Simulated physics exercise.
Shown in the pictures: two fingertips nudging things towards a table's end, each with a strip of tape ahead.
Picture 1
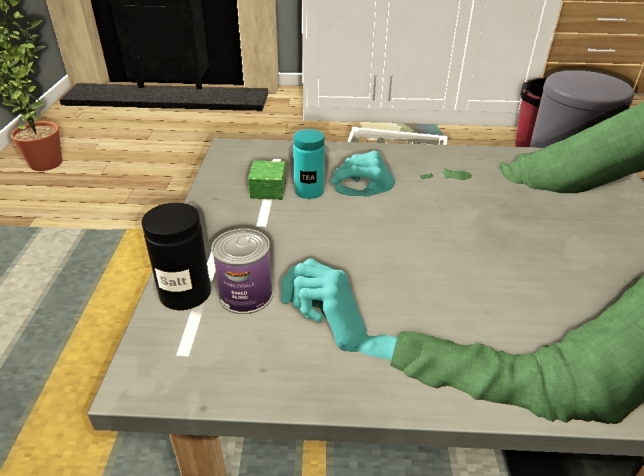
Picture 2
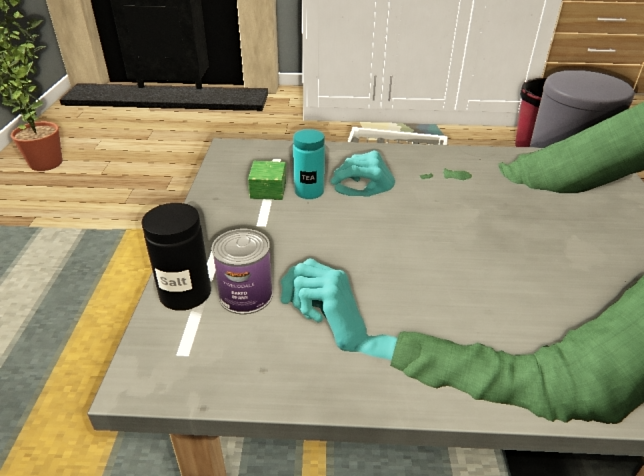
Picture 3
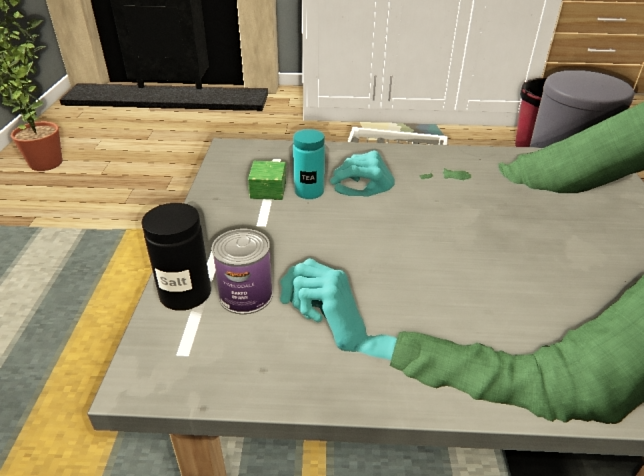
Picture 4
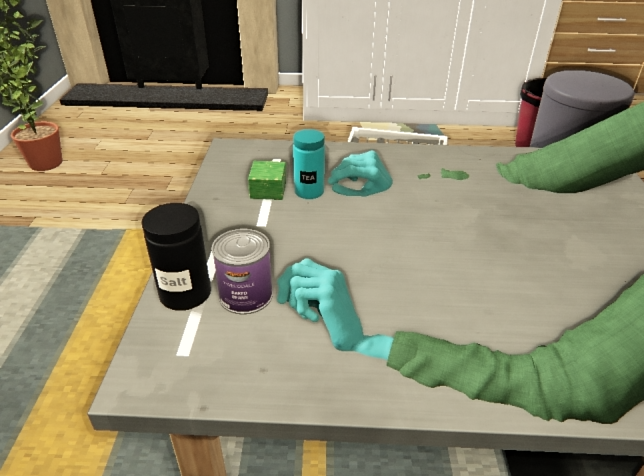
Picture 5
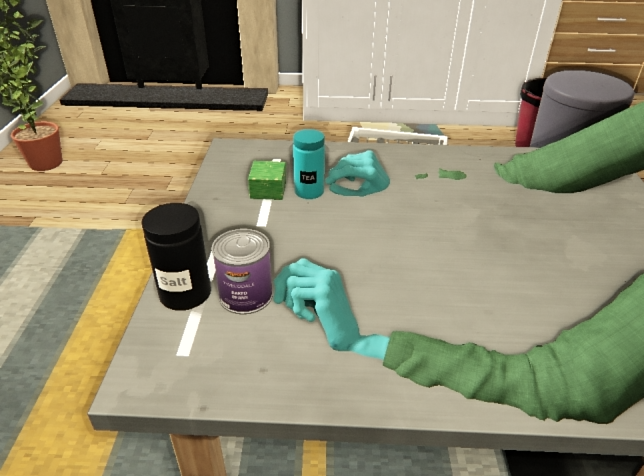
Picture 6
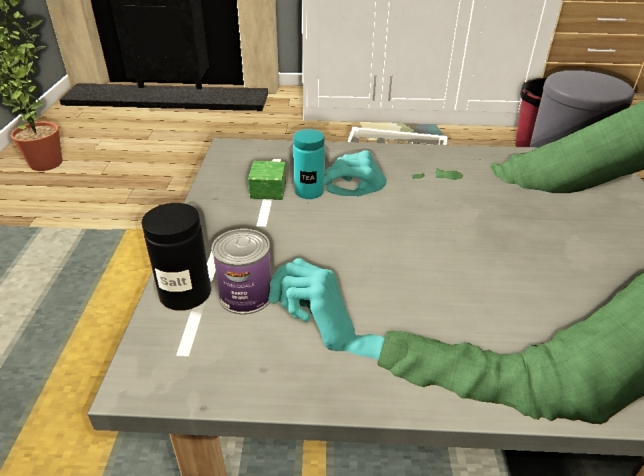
Two turquoise hands in green sleeves crept slightly left across a grey table, one near a purple can beside a black salt jar, the other near a turquoise tea jar beside a green block.
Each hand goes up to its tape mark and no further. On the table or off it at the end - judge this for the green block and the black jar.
Green block: On; black jar: Off.
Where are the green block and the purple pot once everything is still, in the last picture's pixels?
Green block: (219, 178); purple pot: (166, 269).
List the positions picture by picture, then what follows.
Green block (268, 180); black jar (179, 257); purple pot (244, 271), in the first frame.
Black jar (178, 257); turquoise jar (309, 165), in the second frame.
Green block (268, 180); purple pot (244, 271), in the third frame.
Black jar (178, 257); turquoise jar (309, 165), in the fourth frame.
Green block (268, 180); purple pot (244, 271), in the fifth frame.
Green block (268, 180); black jar (178, 257); turquoise jar (309, 165), in the sixth frame.
Then, 1.28 s after the last picture, green block moved about its own width near (224, 178); black jar tipped 32° from how it was near (97, 267).
At rest, the green block is still on the table, near (219, 178); the black jar drops to the floor.
